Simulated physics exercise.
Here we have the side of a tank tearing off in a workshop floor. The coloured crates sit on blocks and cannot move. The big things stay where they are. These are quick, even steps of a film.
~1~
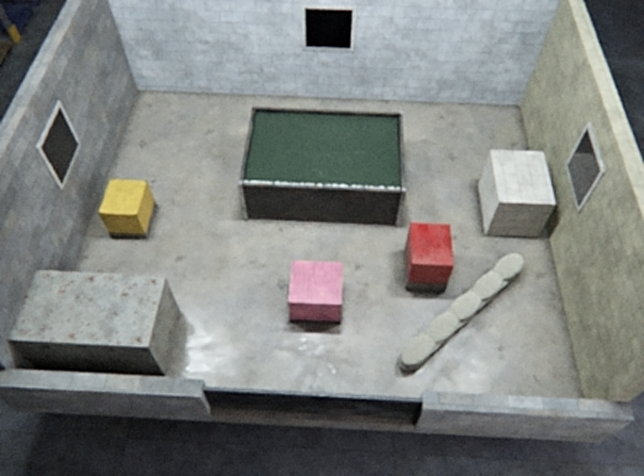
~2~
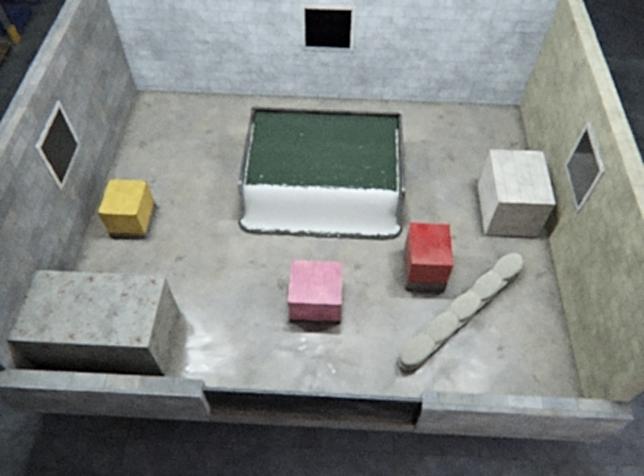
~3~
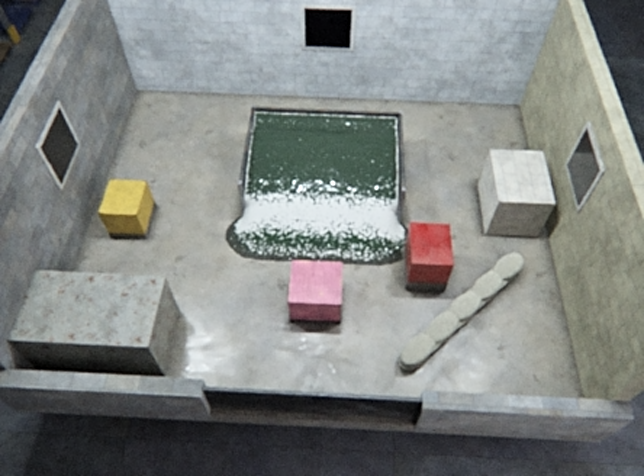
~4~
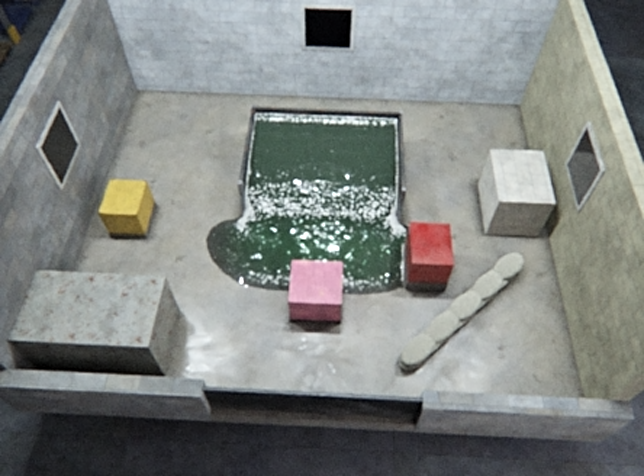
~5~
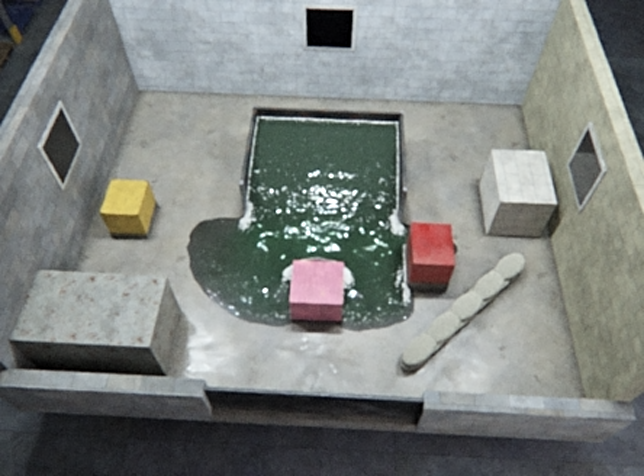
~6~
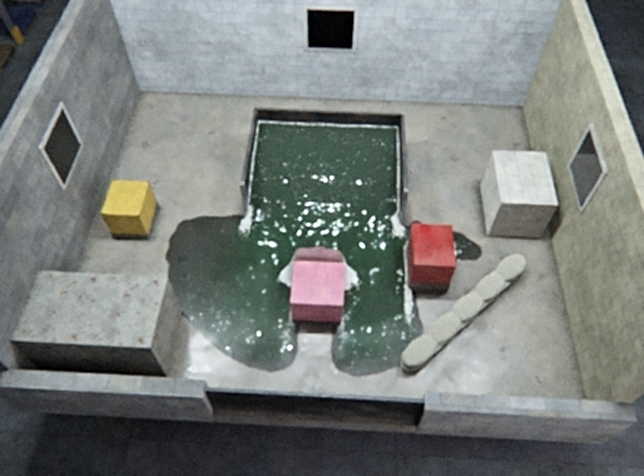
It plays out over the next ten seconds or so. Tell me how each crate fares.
One by one: The red crate gets wet; the yellow crate gets wet; the pink crate gets wet.
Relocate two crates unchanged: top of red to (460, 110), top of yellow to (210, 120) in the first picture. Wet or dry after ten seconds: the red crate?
My reading: Red escapes it.
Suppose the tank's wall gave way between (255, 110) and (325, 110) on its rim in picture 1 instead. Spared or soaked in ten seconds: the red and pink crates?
In short: Red remains dry, pink is wetted.
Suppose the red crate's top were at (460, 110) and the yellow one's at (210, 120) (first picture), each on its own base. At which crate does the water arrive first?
First comes the one in pink.
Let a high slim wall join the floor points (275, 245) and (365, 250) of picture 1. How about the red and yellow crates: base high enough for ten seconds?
One by one: Red ends up wet, yellow is wetted.
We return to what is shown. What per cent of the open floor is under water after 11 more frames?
I make it 45 per cent.
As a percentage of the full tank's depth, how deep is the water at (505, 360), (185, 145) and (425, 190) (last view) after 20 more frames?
Roughly 4, 0 and 0 per cent, in turn.
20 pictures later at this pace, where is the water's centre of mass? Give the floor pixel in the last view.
Near (296, 284).
A moment on, water covers 35 % of the floor; the red crate water round its plinth, the yellow crate water round its plinth, the pink crate water round its plinth.
Next, water covers 45 % of the floor; the red crate water round its plinth, the yellow crate water round its plinth, the pink crate water round its plinth.
Then, water covers 60 % of the floor; the red crate water round its plinth, the yellow crate water round its plinth, the pink crate water round its plinth.
Later, water covers 90 % of the floor; the red crate water round its plinth, the yellow crate water round its plinth, the pink crate water round its plinth.
In the end, water covers 100 % of the floor; the red crate was topped, the yellow crate was topped, the pink crate was topped.
